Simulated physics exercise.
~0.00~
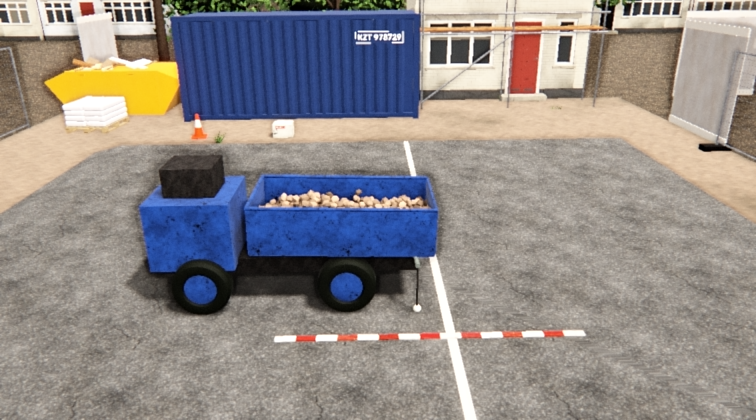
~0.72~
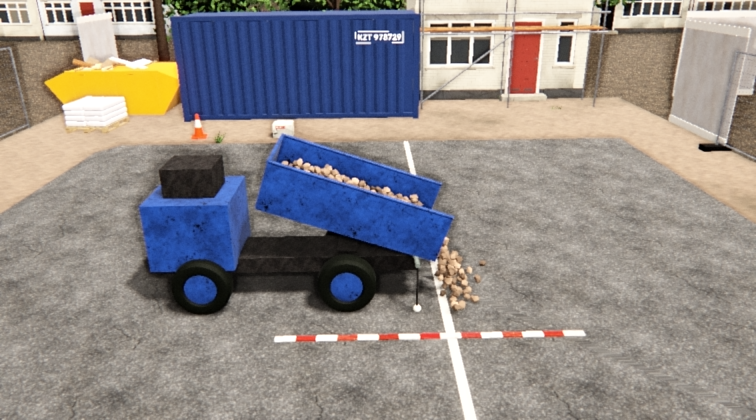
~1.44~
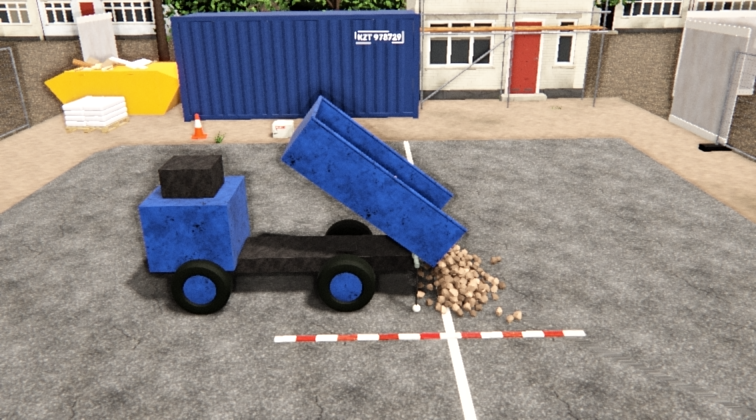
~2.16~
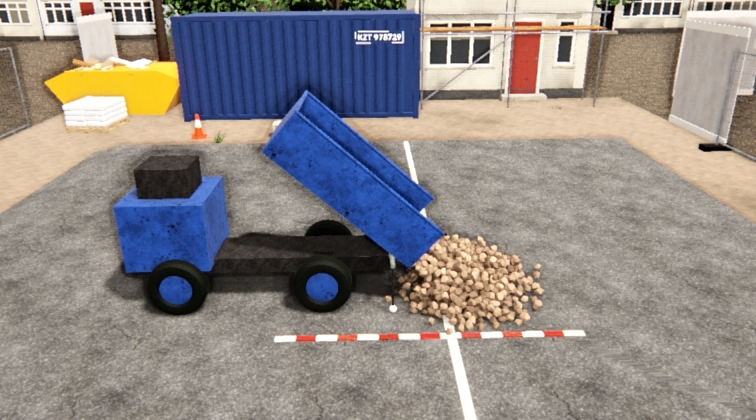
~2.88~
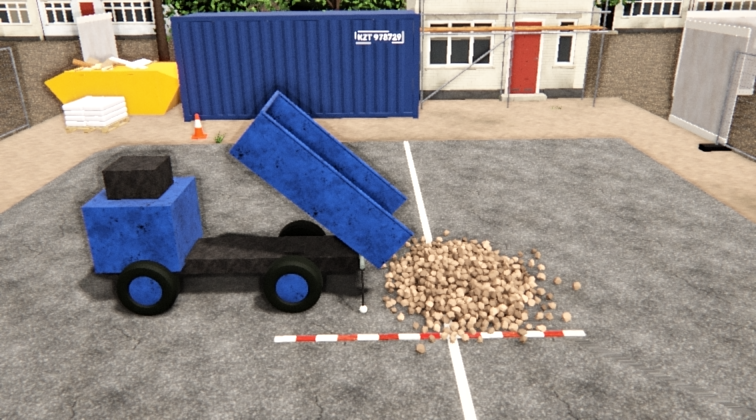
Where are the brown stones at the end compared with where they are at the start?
At the start the stones sit inside the truck's blue bed, left of the white line. By the end they lie in a heap on the ground, spread across the line and mostly to its right.
A blue tipper truck raises its bed, pours brown stones into a heap, and pulls left.
